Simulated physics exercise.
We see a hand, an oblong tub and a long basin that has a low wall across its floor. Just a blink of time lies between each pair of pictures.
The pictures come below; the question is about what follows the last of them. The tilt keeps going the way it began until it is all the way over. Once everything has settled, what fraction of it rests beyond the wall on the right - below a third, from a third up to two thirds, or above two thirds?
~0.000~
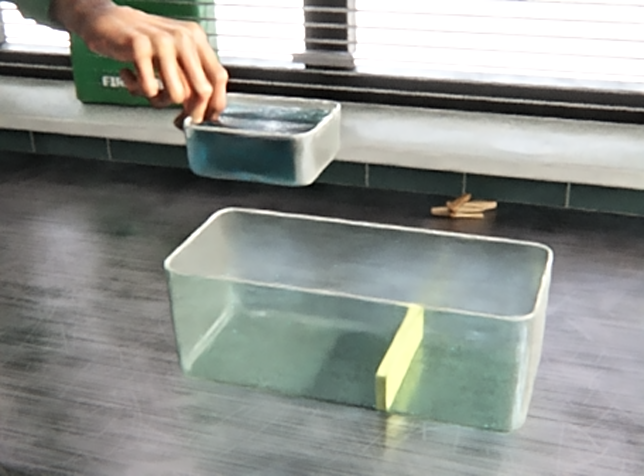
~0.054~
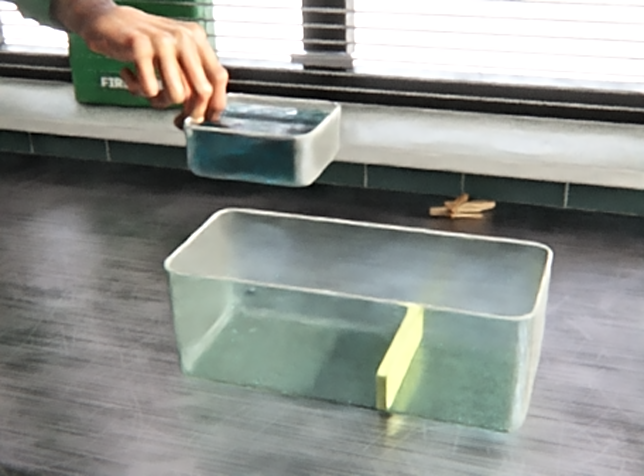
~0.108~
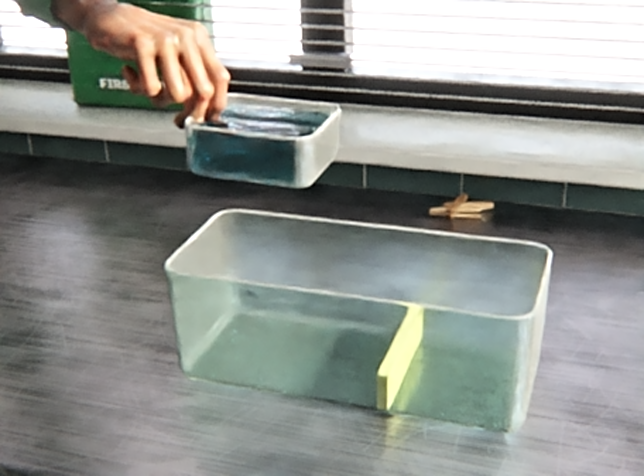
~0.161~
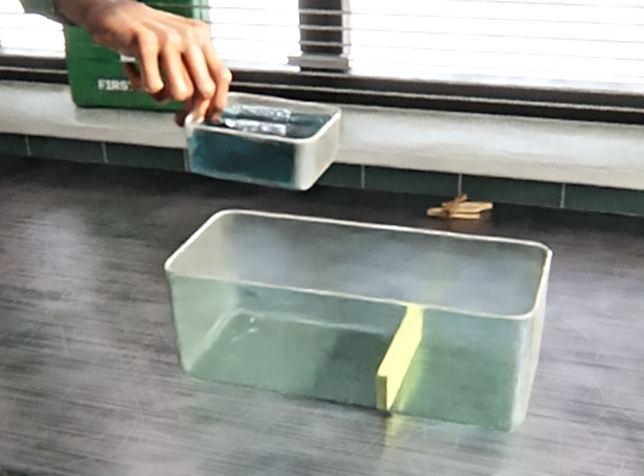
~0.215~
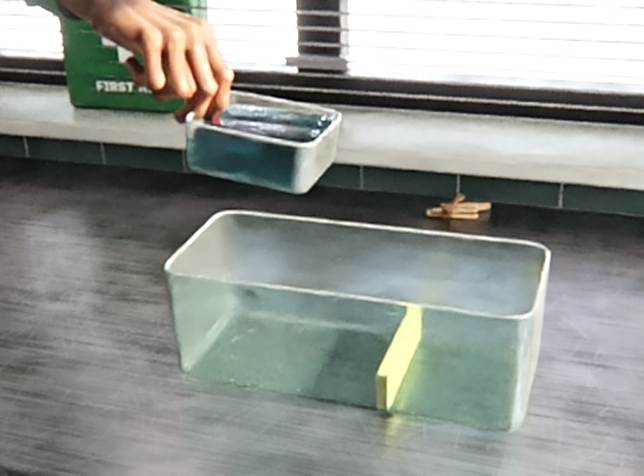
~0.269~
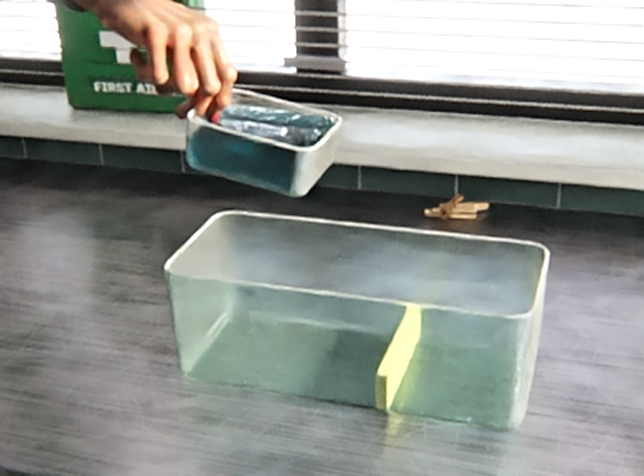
Looks to me like the right side of the wall gets at least a third but no more than two thirds.
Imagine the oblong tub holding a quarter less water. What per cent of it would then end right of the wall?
Some 15 parts in a hundred.
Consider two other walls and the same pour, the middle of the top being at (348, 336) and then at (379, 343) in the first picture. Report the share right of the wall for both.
Estimated: 80 % first, 70 % second.
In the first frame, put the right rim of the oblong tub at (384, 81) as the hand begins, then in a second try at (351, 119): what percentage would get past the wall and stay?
It would come to near 80 per cent, and then near 70 per cent.
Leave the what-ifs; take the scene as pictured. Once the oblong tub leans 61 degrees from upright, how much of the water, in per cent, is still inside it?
35 %.
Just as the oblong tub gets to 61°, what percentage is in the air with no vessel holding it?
I'd put it at roughly 35 percent of it.
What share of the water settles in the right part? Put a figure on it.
That works out near 45 in every hundred.
A moment on, the oblong tub is tipped part way and 34 per cent is still to pour, 17 is left of the wall and 14 right of it.
Next, the oblong tub is tipped on its side and 6 per cent is still to pour, 45 is left of the wall and 44 right of it.
Then the oblong tub is tipped right over and 0 per cent is still to pour, 55 is left of the wall and 44 right of it.
Later the oblong tub is tipped right over and 0 per cent is still to pour, 55 is left of the wall and 44 right of it.
In the end 55 per cent lies left of the wall, 44 right of it and 1 outside.
